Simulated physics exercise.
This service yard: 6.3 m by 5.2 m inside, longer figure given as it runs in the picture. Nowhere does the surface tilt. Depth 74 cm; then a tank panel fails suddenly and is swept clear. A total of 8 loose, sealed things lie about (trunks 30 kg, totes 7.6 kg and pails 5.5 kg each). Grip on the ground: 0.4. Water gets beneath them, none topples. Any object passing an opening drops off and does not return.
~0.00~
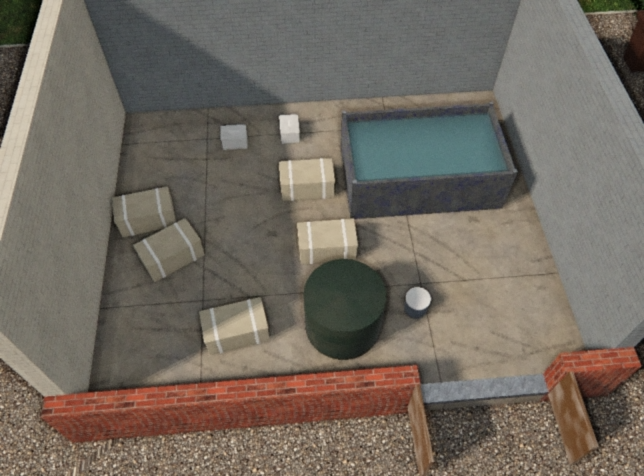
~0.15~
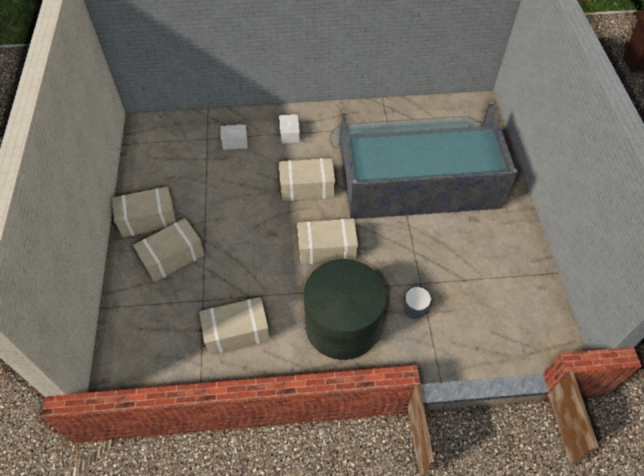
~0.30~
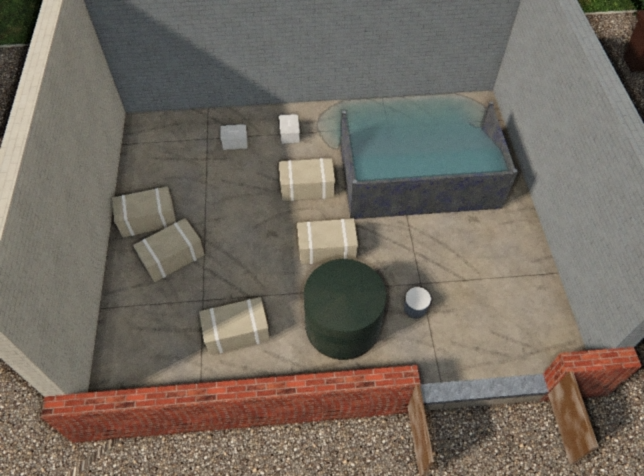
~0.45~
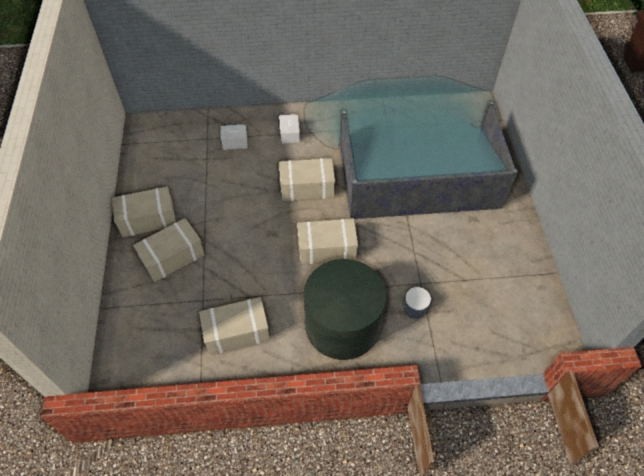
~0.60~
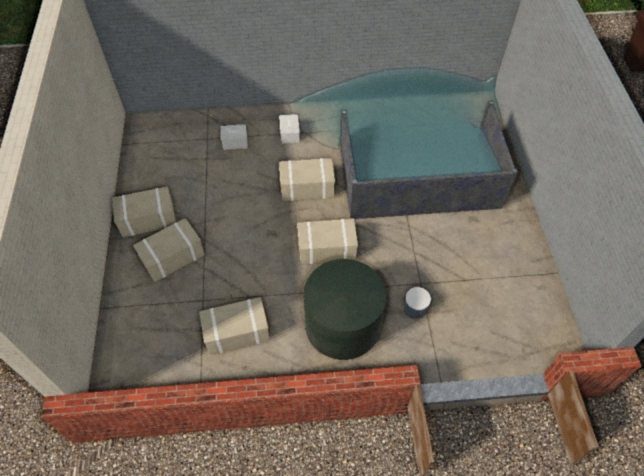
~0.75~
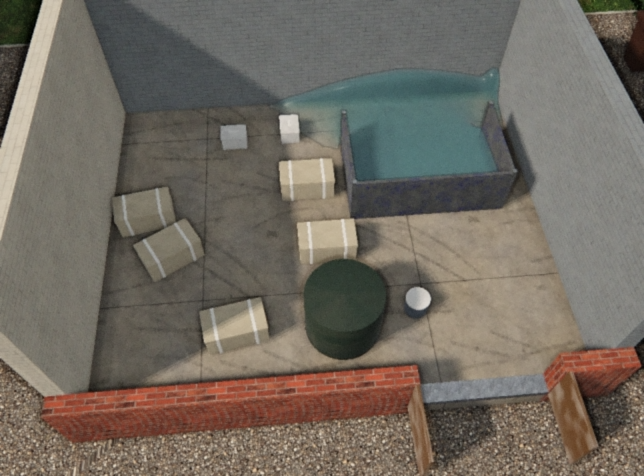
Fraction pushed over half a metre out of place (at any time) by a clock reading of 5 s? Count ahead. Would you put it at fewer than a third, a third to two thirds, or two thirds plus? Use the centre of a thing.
I would say a third to two thirds.
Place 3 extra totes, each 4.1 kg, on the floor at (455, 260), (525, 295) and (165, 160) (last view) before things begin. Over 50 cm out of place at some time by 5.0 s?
In the order asked: Not as far, farther than that, farther than that.
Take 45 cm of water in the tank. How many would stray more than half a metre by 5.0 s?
Then it comes to 3.
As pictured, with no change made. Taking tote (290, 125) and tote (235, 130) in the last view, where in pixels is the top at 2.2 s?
They should sit about (254, 182) and (171, 176) in the last view.
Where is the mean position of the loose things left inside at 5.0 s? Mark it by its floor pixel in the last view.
About (253, 284).
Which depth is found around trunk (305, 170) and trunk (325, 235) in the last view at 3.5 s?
Depth approx. 1 cm / 0 cm.
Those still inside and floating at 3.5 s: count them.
At that moment it comes to 1.
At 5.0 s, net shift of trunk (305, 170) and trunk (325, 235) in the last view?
Shifts in order: 0 cm; 0 cm.
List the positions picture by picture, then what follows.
The first picture shows a trunk at (167, 242) rests on the ground; a tote at (289, 124) rests on the ground; 2.9 m2 under water; 0 of 8 have shifted.
The second picture shows a trunk at (167, 242), on the bottom; a tote at (289, 124), on the bottom; 4.1 m2 under water; 0 of 8 have shifted.
The third picture shows a trunk at (167, 242), on the bottom; a tote at (289, 124), on the bottom; 5.8 m2 under water; 0 of 8 have shifted.
The fourth picture shows a trunk at (167, 242), on the bottom; a tote at (289, 124) rests on the ground; 6.4 m2 under water; 0 of 8 have shifted.
The fifth picture shows a trunk at (167, 242) rests on the ground; a tote at (289, 124) rests on the ground; water covers 6.6 m2; 0 of 8 have shifted.
The sixth picture shows a trunk at (167, 242) rests on the ground; a tote at (289, 124) rests on the ground; water covers 6.7 m2; 0 of 8 have shifted.
After 1.1 s 0 of 8 are over 50 cm from their spots; 0 afloat.
After 2.2 s 2 of 8 are over 50 cm from their spots; 0 afloat.
After 3.5 s 3 of 8 are over 50 cm from their spots; 1 afloat.
After 5.0 s 4 of 8 are over 50 cm from their spots, and 4 have been at some point; 0 afloat.
